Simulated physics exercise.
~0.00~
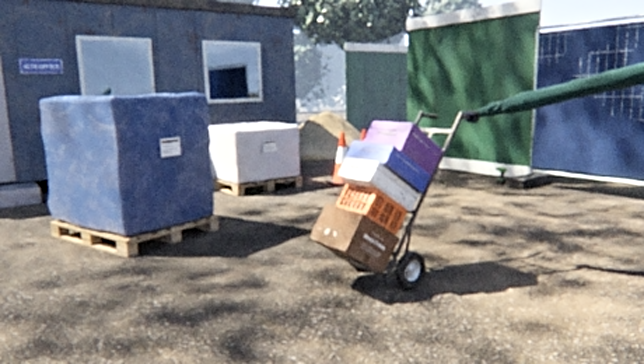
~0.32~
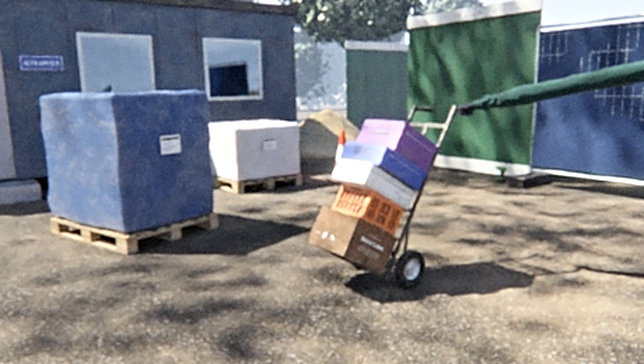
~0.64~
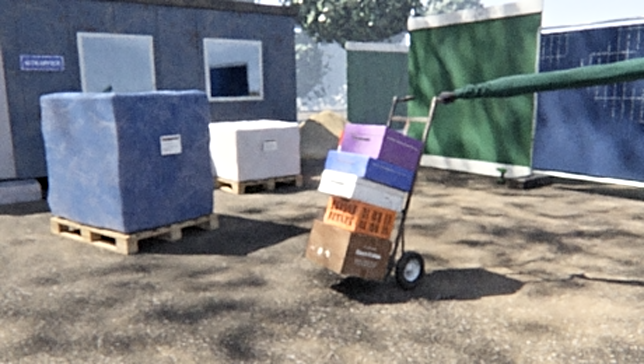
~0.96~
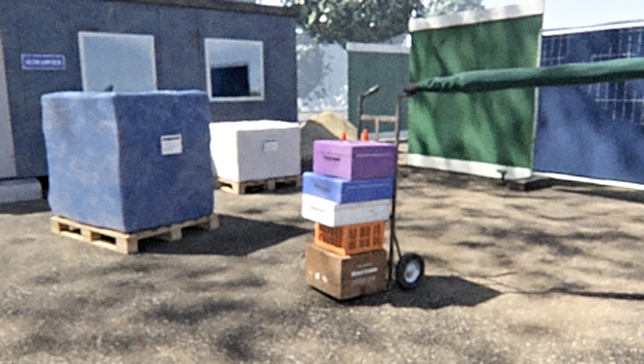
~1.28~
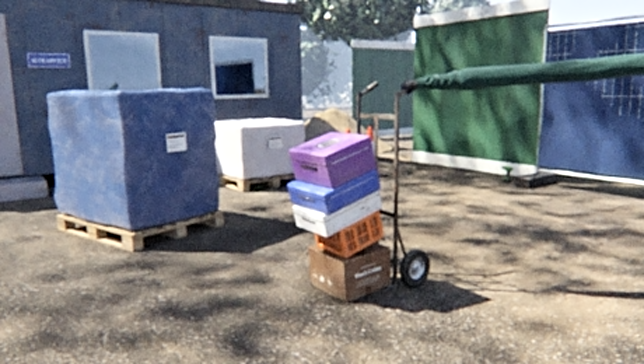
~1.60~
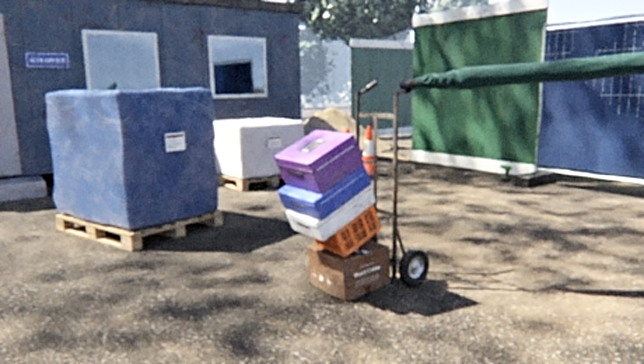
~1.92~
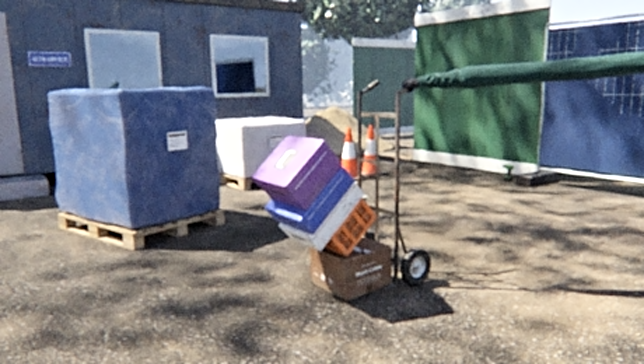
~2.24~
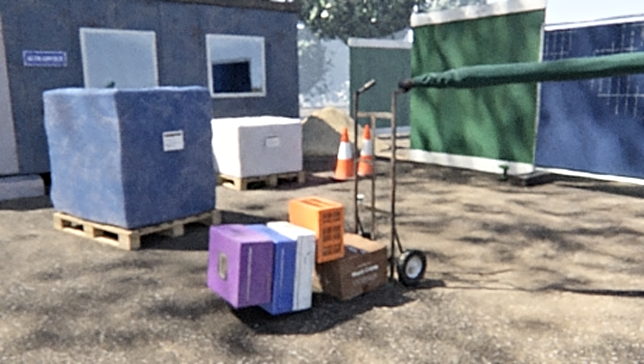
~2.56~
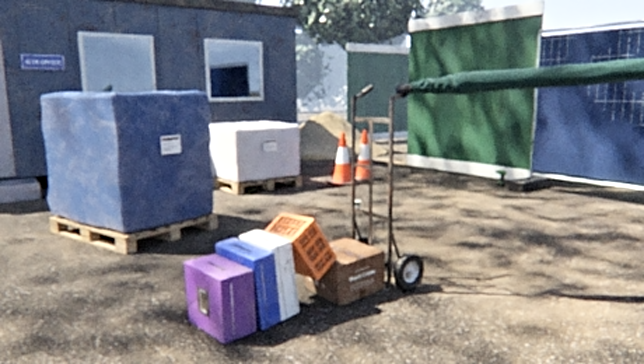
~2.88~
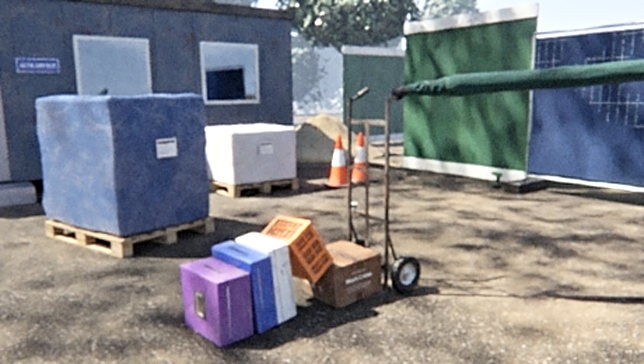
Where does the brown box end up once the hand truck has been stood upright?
It stays in its spot at the foot of the hand truck, while the purple, blue and white boxes lie on the ground to its left.
